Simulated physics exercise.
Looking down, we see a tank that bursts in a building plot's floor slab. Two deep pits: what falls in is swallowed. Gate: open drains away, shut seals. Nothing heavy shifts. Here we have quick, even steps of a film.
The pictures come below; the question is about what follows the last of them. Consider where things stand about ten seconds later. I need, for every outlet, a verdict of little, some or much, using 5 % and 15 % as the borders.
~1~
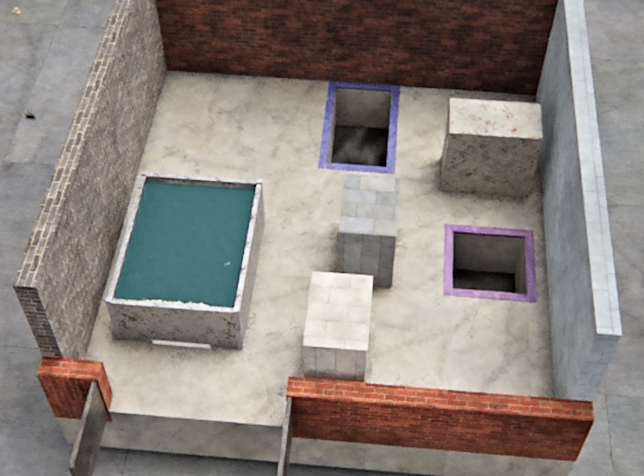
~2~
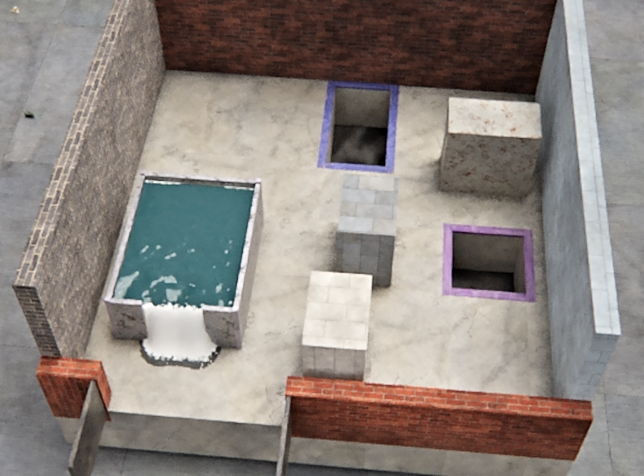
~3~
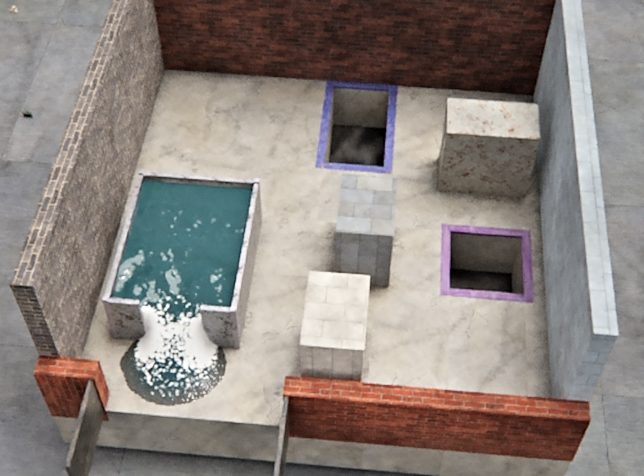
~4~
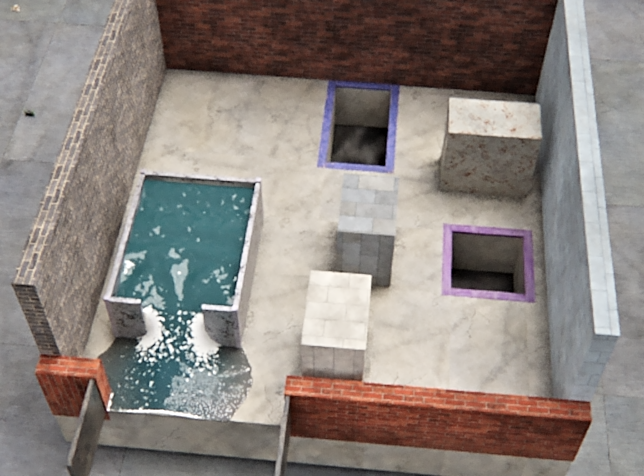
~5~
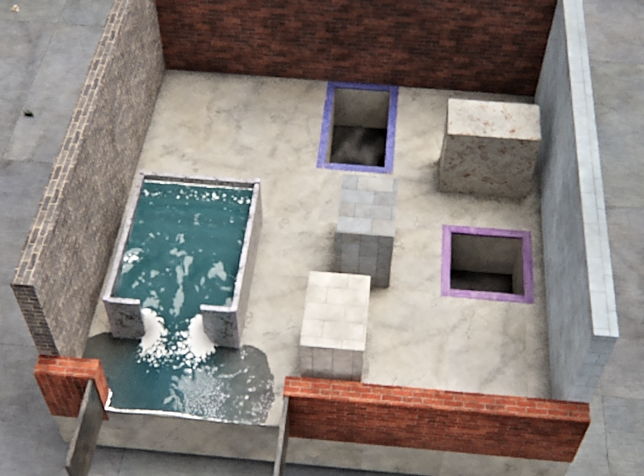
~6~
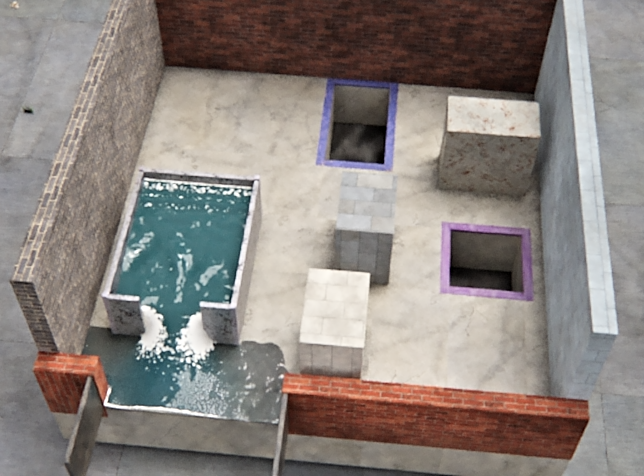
Verdicts: Gate, much; purple pit, little; blue pit, little.
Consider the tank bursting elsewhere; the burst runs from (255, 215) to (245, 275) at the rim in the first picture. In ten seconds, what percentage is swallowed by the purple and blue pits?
In percent: Purple 30, blue 20.
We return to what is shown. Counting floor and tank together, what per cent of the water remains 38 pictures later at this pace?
It comes to roughly 36 per cent.
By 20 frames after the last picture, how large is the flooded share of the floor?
Around 15 percent of it.
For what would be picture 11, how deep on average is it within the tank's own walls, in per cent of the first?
Around 68 in a hundred, give or take.
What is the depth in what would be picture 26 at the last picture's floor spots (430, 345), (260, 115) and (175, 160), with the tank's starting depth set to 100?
About 0, 0, 2 %.
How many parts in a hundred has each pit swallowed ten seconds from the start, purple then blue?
The first holds 0 per cent and the second 0 per cent.
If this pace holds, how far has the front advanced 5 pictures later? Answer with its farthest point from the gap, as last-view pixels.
Somewhere close to (362, 412).
A moment on, water covers 10 % of the floor; the gate 19 %, the purple pit 0 %, the blue pit 0 %.
Next, water covers 15 % of the floor; the gate 34 %, the purple pit 0 %, the blue pit 0 %.
Then, water covers 15 % of the floor; the gate 48 %, the purple pit 0 %, the blue pit 0 %.
Later, water covers 15 % of the floor; the gate 65 %, the purple pit 0 %, the blue pit 0 %.
In the end, water covers 20 % of the floor; the gate 77 %, the purple pit 0 %, the blue pit 0 %.
